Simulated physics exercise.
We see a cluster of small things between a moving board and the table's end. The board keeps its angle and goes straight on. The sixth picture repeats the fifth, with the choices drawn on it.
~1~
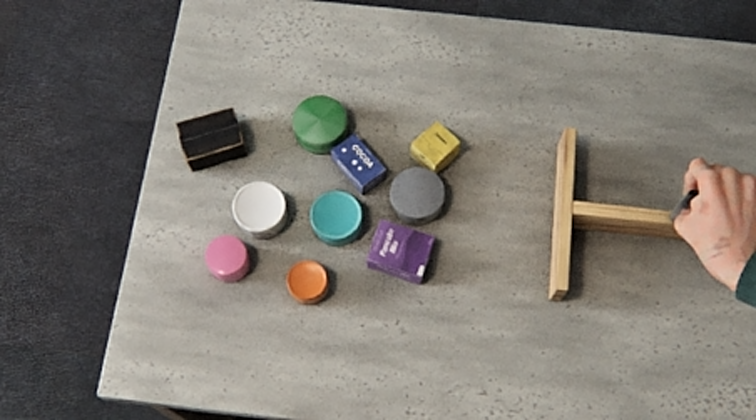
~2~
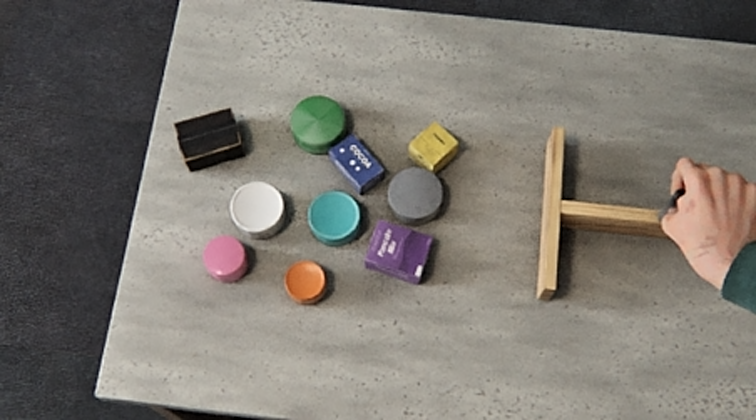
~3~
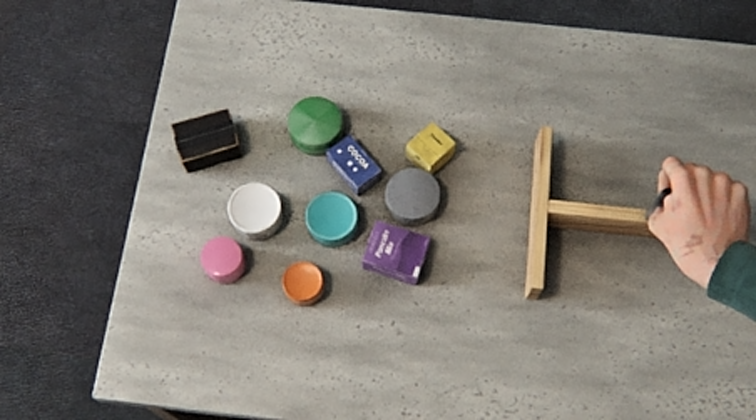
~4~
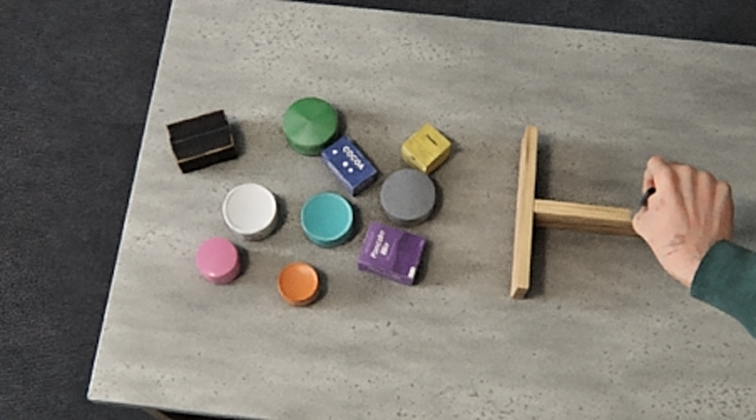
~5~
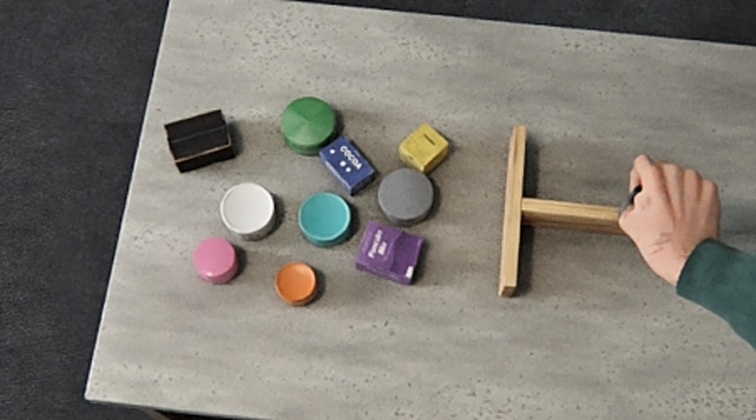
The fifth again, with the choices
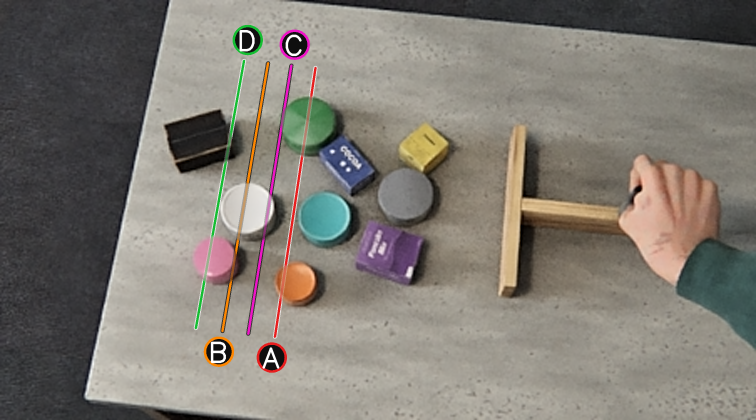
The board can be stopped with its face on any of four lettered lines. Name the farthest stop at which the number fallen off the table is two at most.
No third one falls up to D.
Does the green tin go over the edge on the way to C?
By then, no.
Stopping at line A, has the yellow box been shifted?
Yes.
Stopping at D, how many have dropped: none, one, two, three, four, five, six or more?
In all, two.
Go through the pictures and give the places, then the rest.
In the first picture, blue packet (358, 164); grey pot (417, 197); orange tub (308, 283).
In the second picture, board (555, 205); yellow box (434, 149).
In the third picture, board (542, 205); turquoise tub (332, 220).
In the fourth picture, board (528, 204); black box (203, 141).
In the fifth picture, board (516, 203); green tin (308, 126); blue packet (347, 165); grey pot (406, 198).
On the marked copy, A at (296, 195); B at (246, 190); C at (271, 193); D at (221, 188).
Following D. Soon after the start, board (409, 192); green tin (305, 124); purple packet (368, 255).
Later, board (302, 181); white jar (166, 215); turquoise tub (218, 204).
In the end, board (221, 172); white jar over the edge; black box over the edge; two fallen.
As for the rest, A is within the limit but short; B is within the limit but short; C is within the limit but short.
